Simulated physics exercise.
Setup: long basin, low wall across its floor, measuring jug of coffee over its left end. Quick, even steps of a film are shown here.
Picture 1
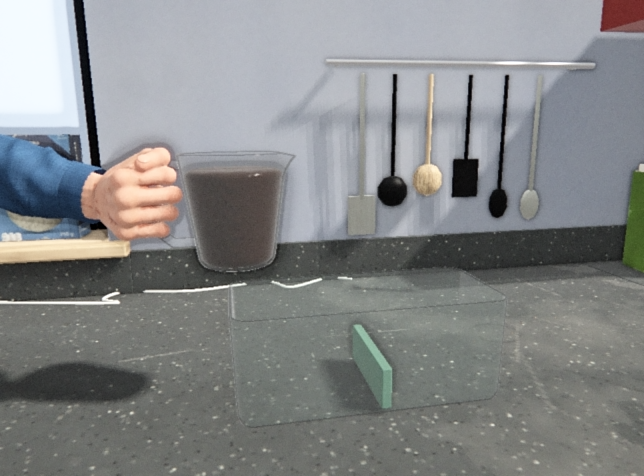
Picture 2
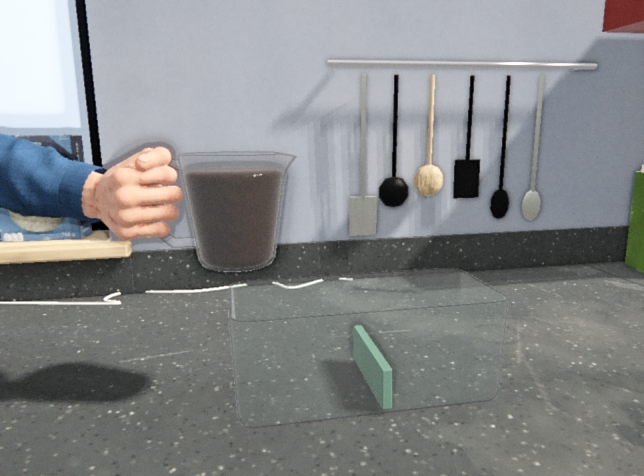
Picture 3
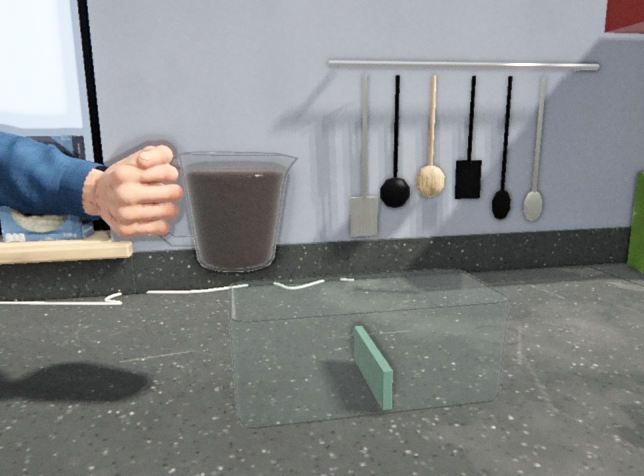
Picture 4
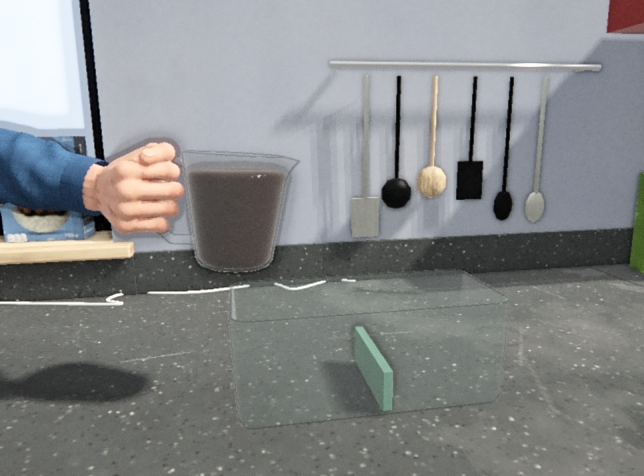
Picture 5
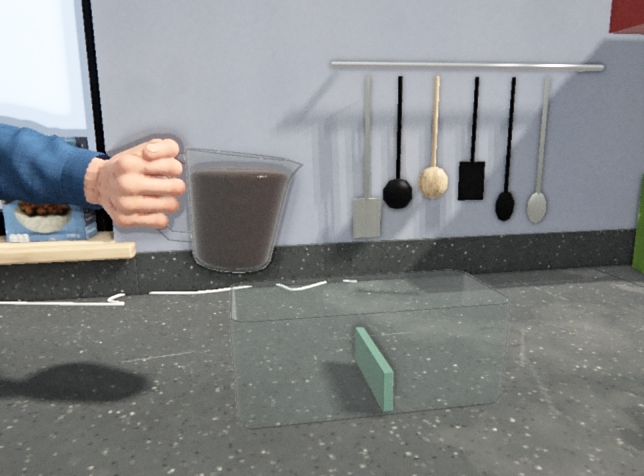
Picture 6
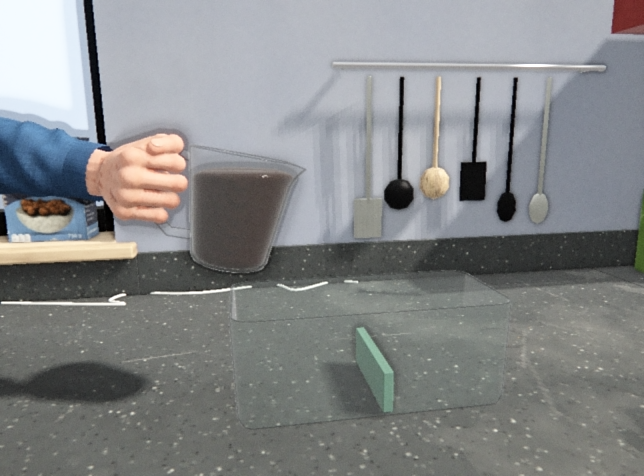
A measuring jug of dark coffee, held by a hand above the left end of a long clear basin with a low green wall inside, stayed upright at first, then leaned slightly to the right.
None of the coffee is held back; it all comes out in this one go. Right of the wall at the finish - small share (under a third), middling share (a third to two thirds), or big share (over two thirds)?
Small.
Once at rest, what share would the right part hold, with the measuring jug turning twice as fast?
It comes to 10 per cent or so.
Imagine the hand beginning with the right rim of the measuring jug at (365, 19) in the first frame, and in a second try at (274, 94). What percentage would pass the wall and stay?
75 % and 15 %.
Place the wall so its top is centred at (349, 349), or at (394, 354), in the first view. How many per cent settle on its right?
First try: Roughly 60 per cent; second try: 5 per cent.
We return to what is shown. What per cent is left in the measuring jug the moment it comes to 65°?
Remaining share, estimated: 75 %.
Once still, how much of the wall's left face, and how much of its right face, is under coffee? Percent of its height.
Some 50 per cent left and 10 right.
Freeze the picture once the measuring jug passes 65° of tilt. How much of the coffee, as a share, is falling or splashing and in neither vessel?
It comes to 15 per cent or so.
A moment on, the measuring jug is tipped part way and 77 per cent is still to pour, 6 is left of the wall and 1 right of it.
Next, the measuring jug is tipped on its side and 23 per cent is still to pour, 47 is left of the wall and 17 right of it.
Then the measuring jug is tipped right over and 1 per cent is still to pour, 80 is left of the wall and 18 right of it.
Later the measuring jug is tipped right over and 0 per cent is still to pour, 81 is left of the wall and 18 right of it.
At rest 81 per cent lies left of the wall, 18 right of it and 1 outside.
